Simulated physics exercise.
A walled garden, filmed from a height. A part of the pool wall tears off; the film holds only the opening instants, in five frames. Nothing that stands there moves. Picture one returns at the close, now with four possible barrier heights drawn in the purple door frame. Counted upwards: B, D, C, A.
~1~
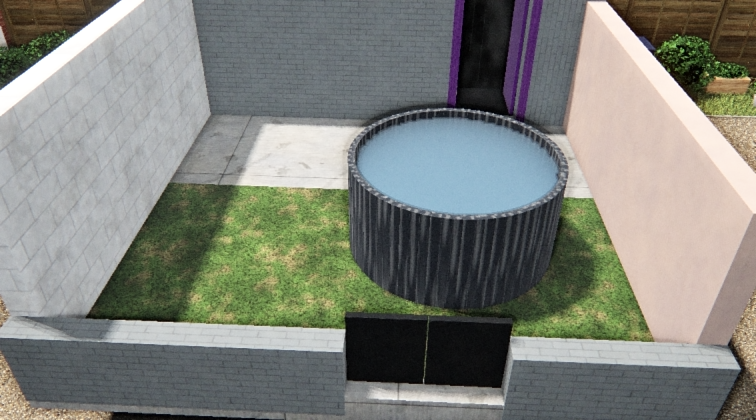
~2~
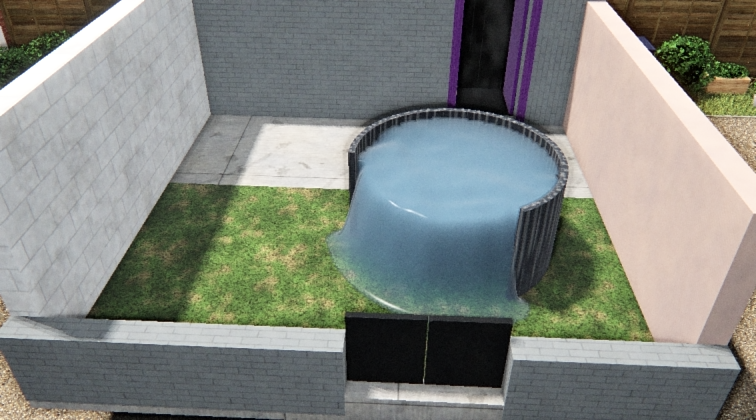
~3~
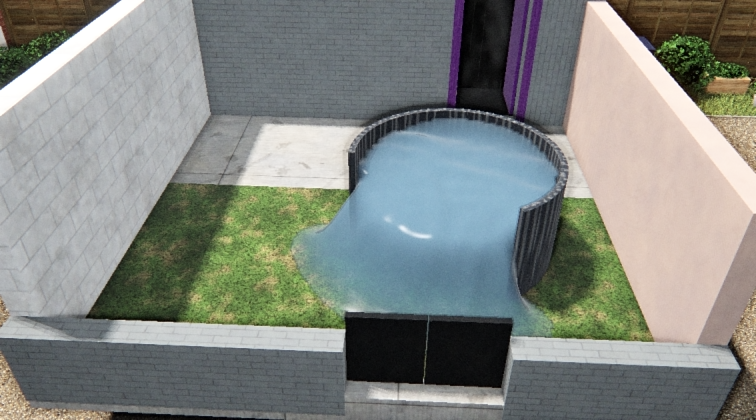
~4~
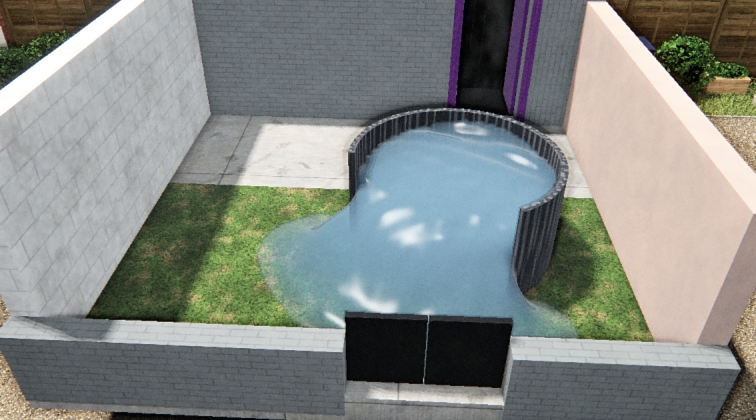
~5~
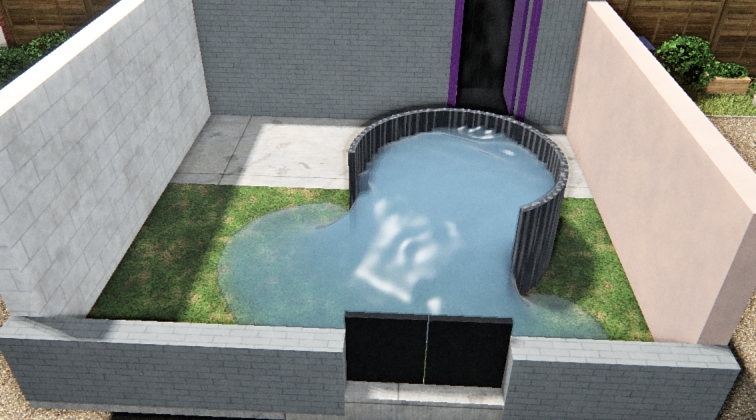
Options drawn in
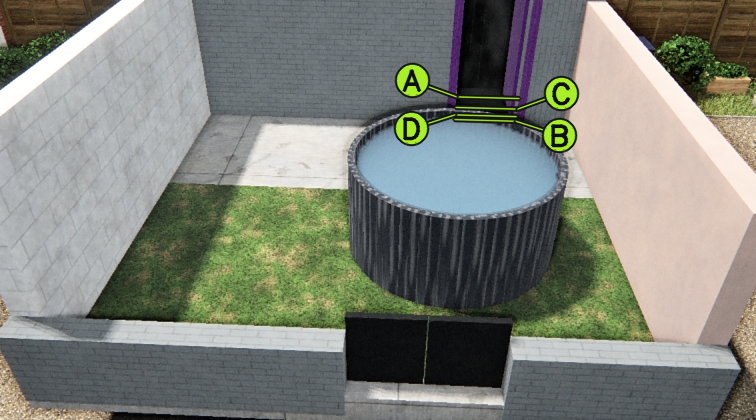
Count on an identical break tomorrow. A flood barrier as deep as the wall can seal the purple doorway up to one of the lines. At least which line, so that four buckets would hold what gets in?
Take C.
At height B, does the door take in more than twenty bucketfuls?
Yes.
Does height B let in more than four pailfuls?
Yes, it does.
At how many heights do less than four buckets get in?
Two.
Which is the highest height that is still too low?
That is height D.
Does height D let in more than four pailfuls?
Yes, that goes wrong.
On the marked copy, A at (487, 97); B at (485, 120); C at (486, 108); D at (485, 115); from the bottom up B, D, C, A.
With A, nothing gets over.
With B, dozens of bucketfuls pour in.
With C, a splash gets over, under a bucket.
With D, about 11 bucketfuls get in.
